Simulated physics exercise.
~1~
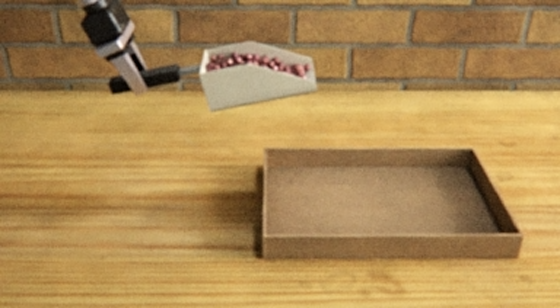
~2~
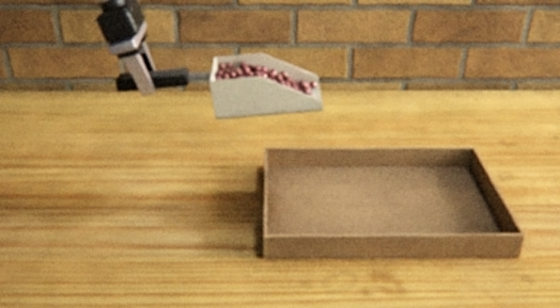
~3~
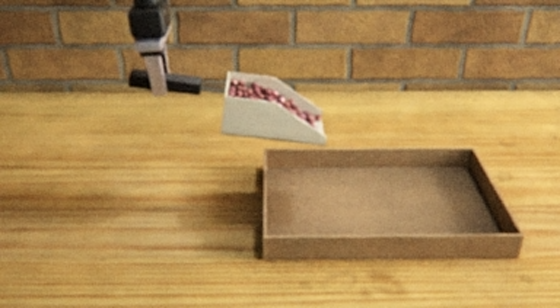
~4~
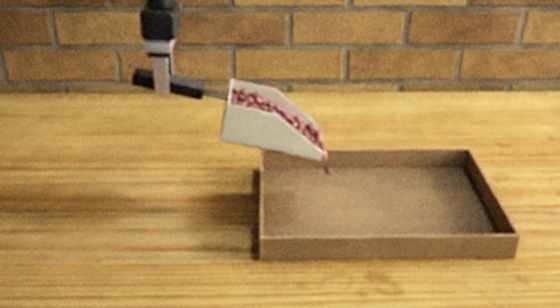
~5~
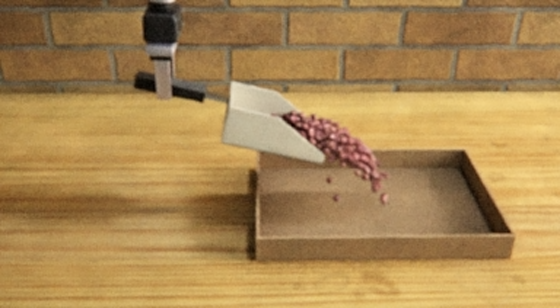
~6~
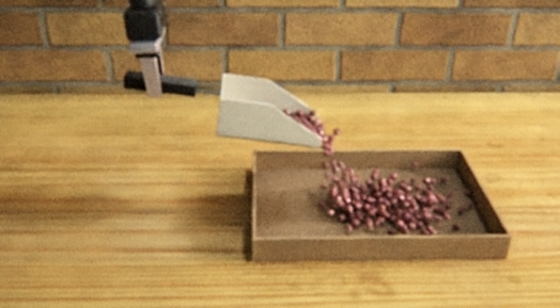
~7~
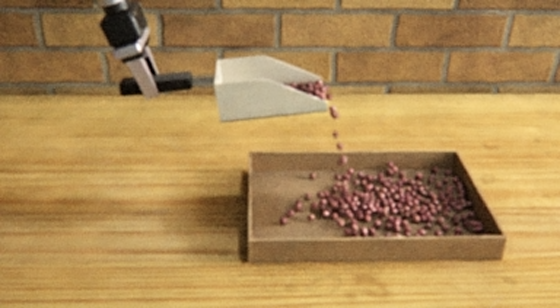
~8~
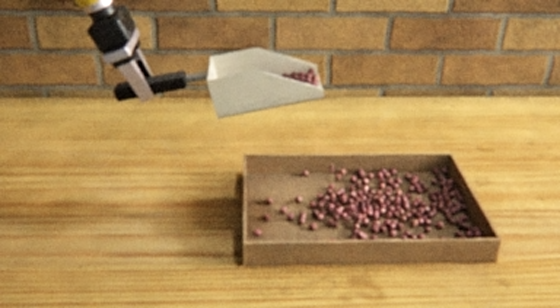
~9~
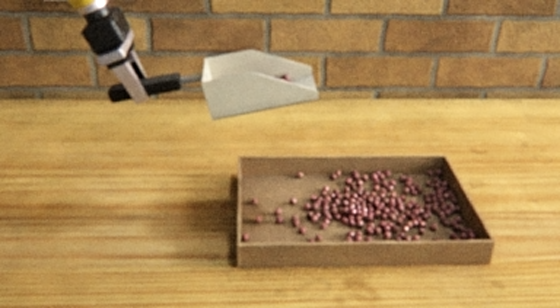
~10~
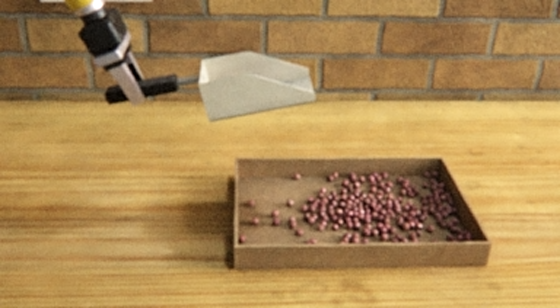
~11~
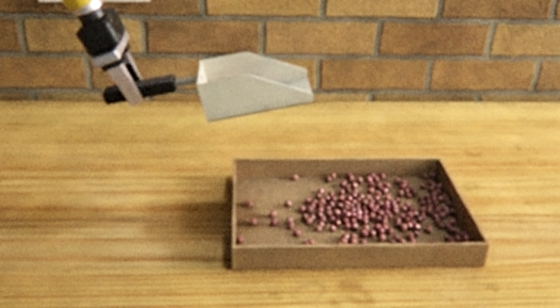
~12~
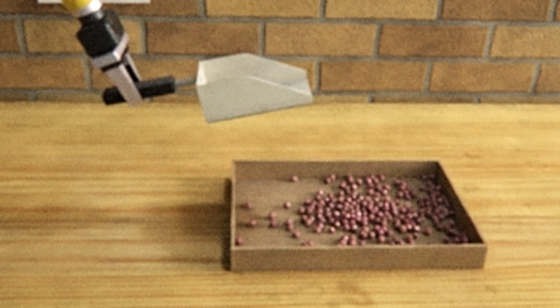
The video shows a robotic gripper holding a pale scoop of dark red beads above a wooden table, moving it down and tipping it so most pour into a shallow brown tray, then leveling and raising it, with the beads left scattered across the tray.
